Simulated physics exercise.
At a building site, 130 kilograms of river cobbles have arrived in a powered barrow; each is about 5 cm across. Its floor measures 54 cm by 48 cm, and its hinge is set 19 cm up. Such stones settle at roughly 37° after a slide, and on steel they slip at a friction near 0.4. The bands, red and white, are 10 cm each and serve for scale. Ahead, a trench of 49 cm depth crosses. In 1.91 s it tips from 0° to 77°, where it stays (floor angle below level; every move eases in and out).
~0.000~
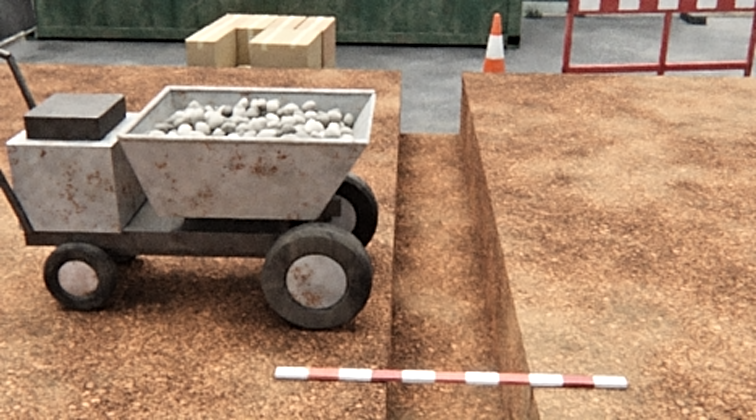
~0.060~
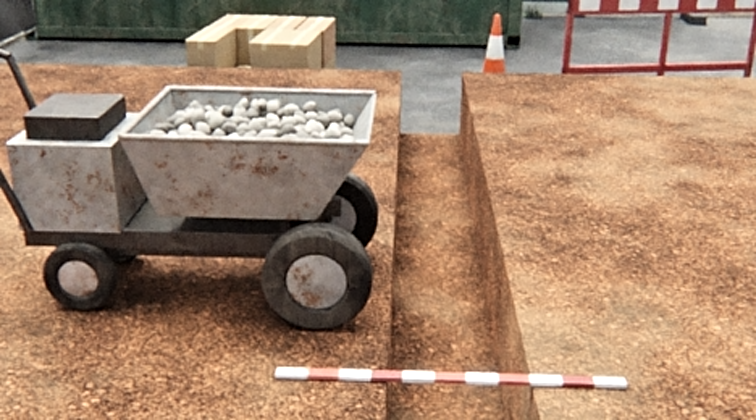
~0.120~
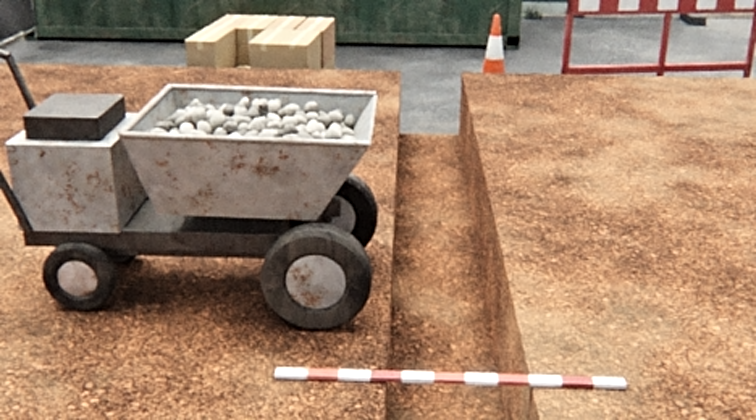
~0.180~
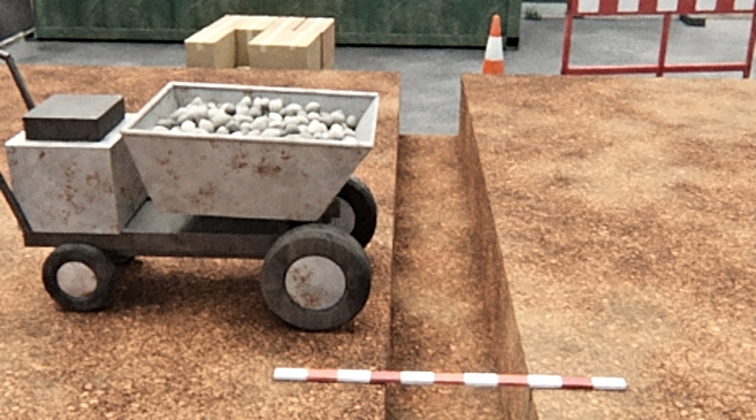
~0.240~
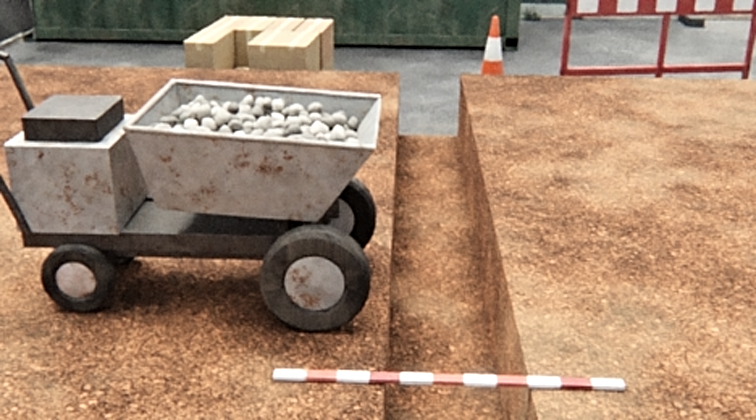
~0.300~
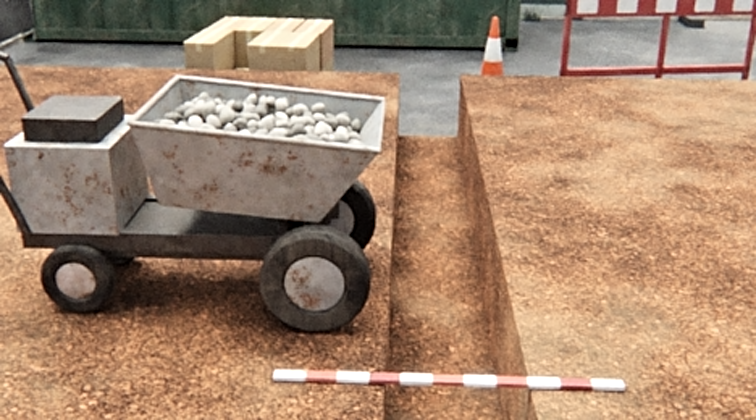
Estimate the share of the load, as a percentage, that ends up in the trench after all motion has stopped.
Roughly 71 per cent of the load ends up there.
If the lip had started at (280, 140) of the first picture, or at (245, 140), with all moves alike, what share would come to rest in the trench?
I'd expect some 100 per cent, then some 95.
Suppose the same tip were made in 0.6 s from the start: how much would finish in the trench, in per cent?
In that case some 45 per cent.
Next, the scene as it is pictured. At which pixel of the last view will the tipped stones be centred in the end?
Around (481, 386).
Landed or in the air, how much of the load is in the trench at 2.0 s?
By that moment, roughly 35 per cent of the load.
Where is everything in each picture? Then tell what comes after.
The first frame shows lip at (367, 143), floor tilted 0°, highest stones at (226, 112).
The second frame shows lip at (367, 143), floor tilted 0°, highest stones at (226, 112); the stones move at 0.1 m/s on average.
The third frame shows lip at (369, 144), floor tilted 1°, highest stones at (220, 112); the stones move at 0.1 m/s on average.
In the fourth frame, the tray is at 2°, its lip at (371, 146); the top of the load is at (219, 110); the stones move at 0.2 m/s on average.
The fifth frame shows lip at (374, 148), floor tilted 3°, highest stones at (211, 110); the stones move at 0.2 m/s on average.
The sixth frame shows lip at (378, 151), floor tilted 5°, highest stones at (208, 108); the stones move at 0.3 m/s on average.
After 1.4 s the floor is at 65°; 97 % in the tray, 3 % in the trench; the foremost stones are at (504, 265).
After 2.0 s the floor is at 77°; 43 % in the tray, 33 % in the trench, 24 % past the trench; the foremost stones are at (669, 321).
After 2.4 s the floor is at 77°; 20 % in the tray, 51 % in the trench, 29 % past the trench; the foremost stones are at (733, 339).
After 4.3 s the floor is at 77°; 0 % in the tray, 71 % in the trench, 29 % past the trench; the foremost stones are past the picture's edge.
